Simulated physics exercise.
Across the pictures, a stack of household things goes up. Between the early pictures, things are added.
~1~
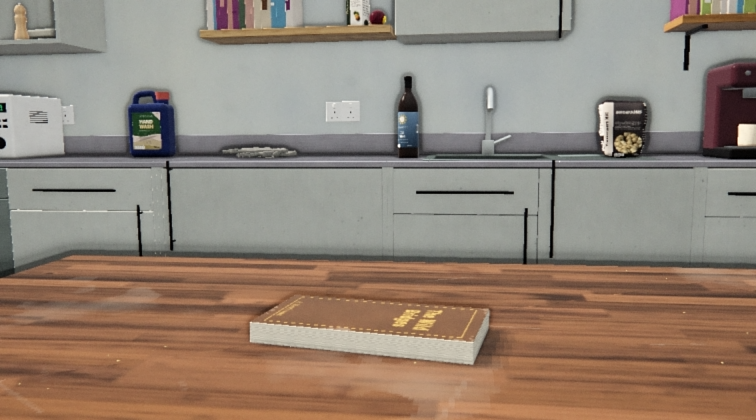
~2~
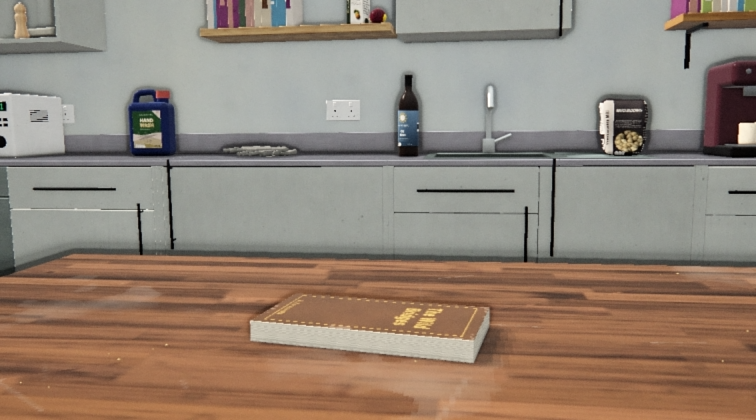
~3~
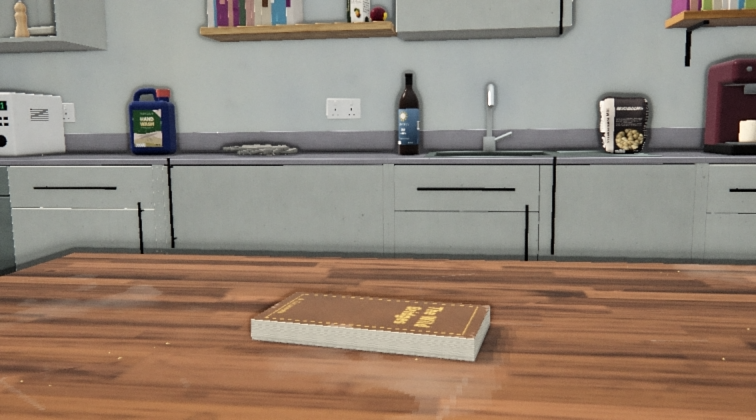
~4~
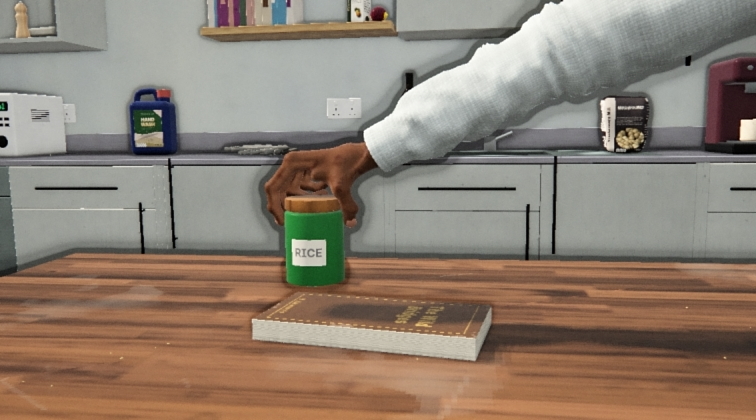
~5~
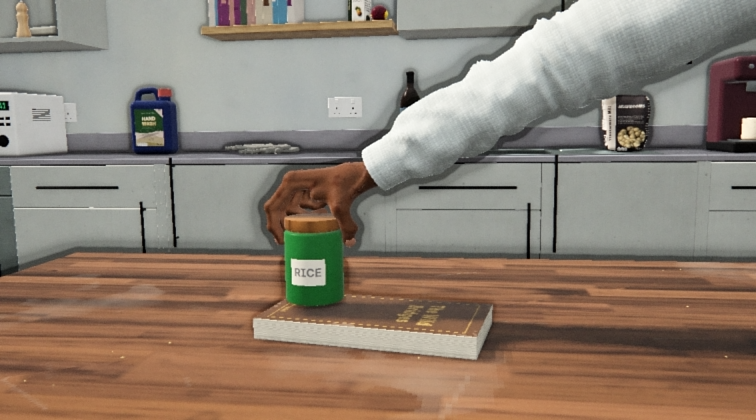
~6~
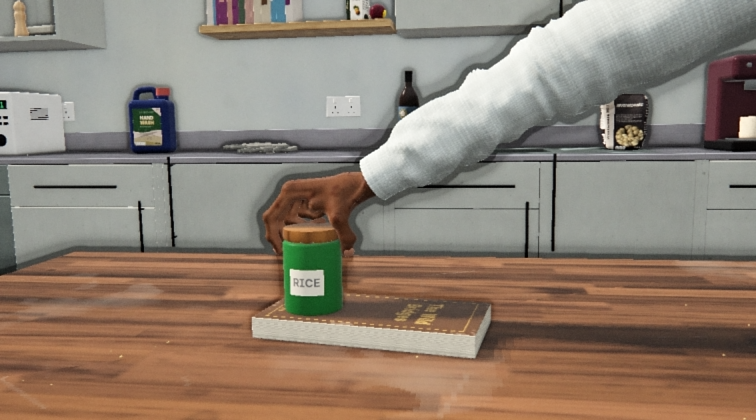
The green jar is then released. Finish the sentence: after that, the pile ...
The pile stays as it was.
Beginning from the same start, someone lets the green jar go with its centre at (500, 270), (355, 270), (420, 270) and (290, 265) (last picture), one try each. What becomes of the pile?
Well, the first time it tips over, the second time it stays intact, the third time it stays intact, and the fourth time it stays intact.
Then, 0.60 s on from there, no change.
Then, 1.50 s on from there, green jar resting near (313, 268).
In the end, both unmoved. At the end, from the last picture's camera, green jar near (313, 268). The pile stays up.
